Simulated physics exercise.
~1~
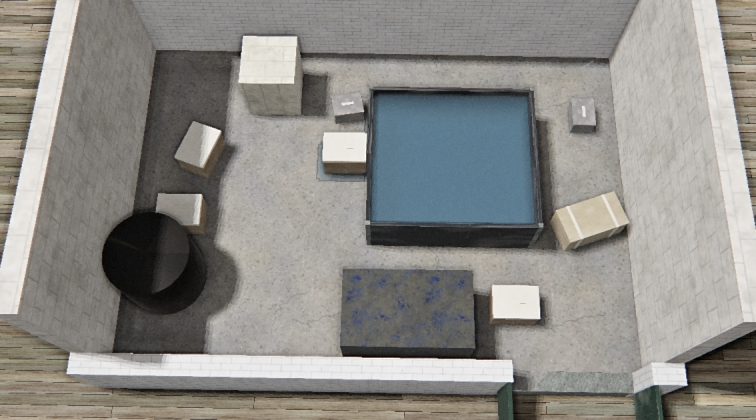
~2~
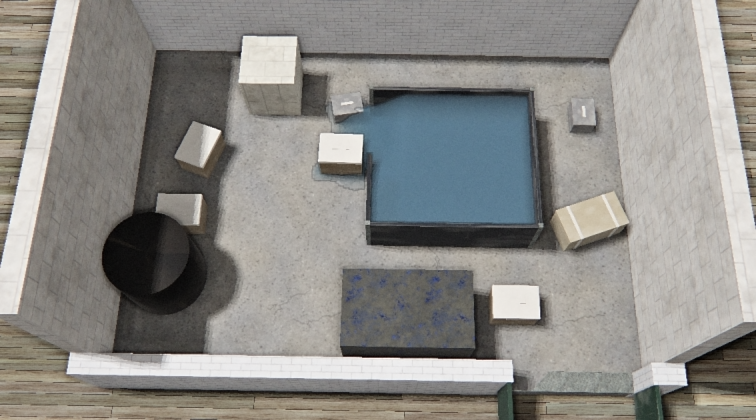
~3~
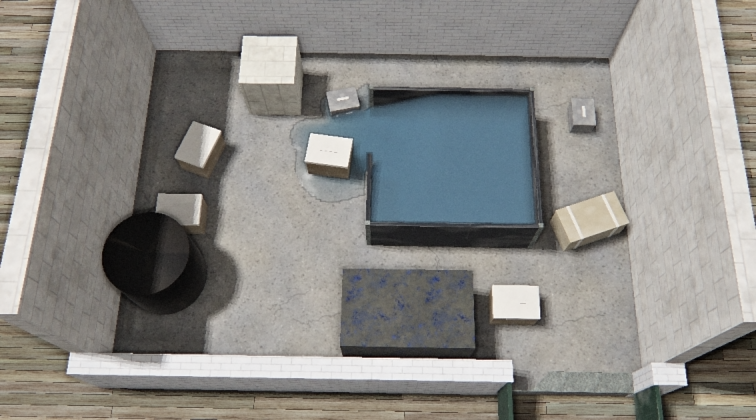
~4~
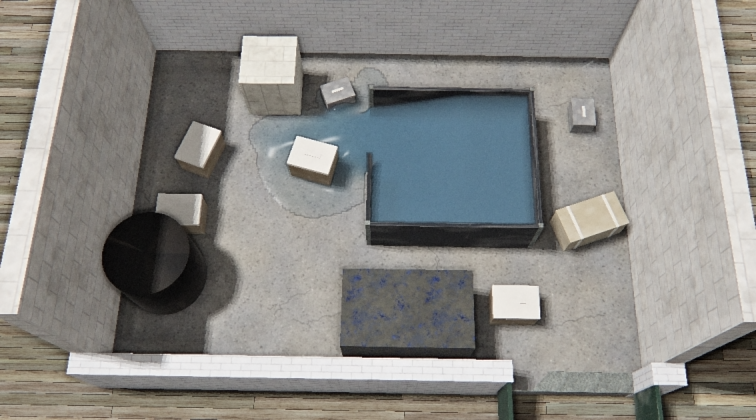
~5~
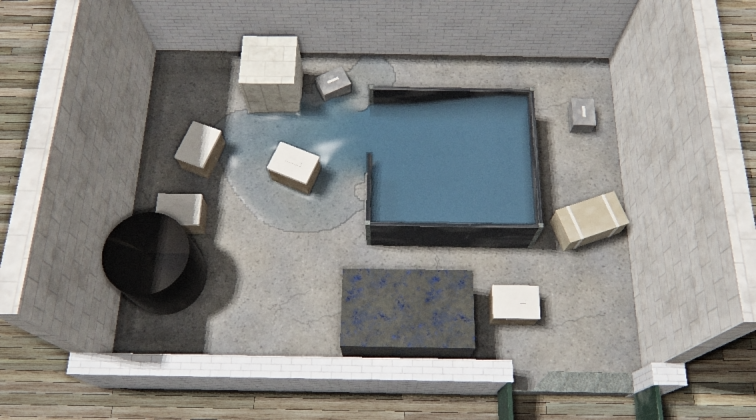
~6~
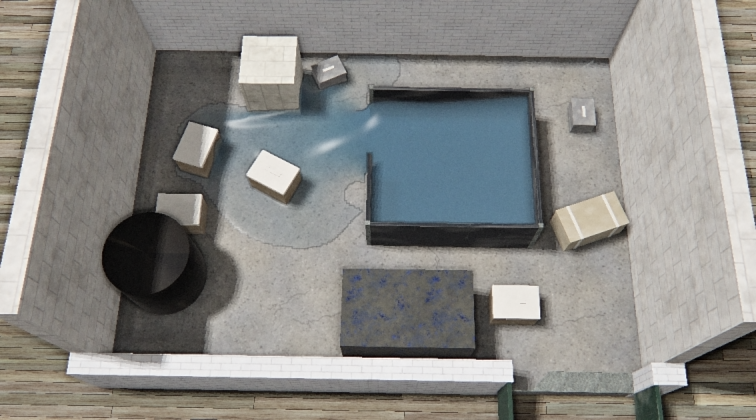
A walled yard with a pale concrete floor is seen from high above, the view staying still. A dark-rimmed tank of blue water sits right of centre, with a mottled dark block below, a black cylinder at left, and pale and grey boxes scattered around. Water pours through the tank's left side and spreads leftward, carrying a white box left and slightly downward, while a small grey box slides up and left.
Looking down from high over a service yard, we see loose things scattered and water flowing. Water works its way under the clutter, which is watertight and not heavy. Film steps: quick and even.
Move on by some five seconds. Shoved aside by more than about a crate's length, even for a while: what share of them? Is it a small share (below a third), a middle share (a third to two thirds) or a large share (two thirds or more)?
A middle share, a third to two thirds.
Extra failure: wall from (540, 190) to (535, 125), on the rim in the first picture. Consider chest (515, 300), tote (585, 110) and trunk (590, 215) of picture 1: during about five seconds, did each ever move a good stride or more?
One after another: Never gets that far, then goes the distance, then goes the distance.
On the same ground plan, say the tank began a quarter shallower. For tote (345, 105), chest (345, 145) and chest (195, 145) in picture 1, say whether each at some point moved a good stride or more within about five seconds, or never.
The first passed the mark, the next passed the mark, and the last passed the mark.
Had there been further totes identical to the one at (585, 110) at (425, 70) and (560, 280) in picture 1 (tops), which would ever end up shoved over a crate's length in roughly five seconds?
First: Covers that distance; second: Stays short of it.
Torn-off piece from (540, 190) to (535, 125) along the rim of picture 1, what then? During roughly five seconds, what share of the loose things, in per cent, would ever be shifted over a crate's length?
Roughly 30 in a hundred.
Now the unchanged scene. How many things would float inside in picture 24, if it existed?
2 of them.
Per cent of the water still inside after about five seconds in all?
Close to 100 percent of it stays.
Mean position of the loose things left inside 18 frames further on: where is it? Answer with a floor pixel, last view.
About (403, 204).
A moment on, 3 of 7 are well off their spots; 0 afloat.
Next, 3 of 7 are well off their spots; 3 afloat.
Later, 4 of 7 are well off their spots; 2 afloat.
In the end, 4 of 7 are well off their spots, and 4 have been at some point; 3 afloat.
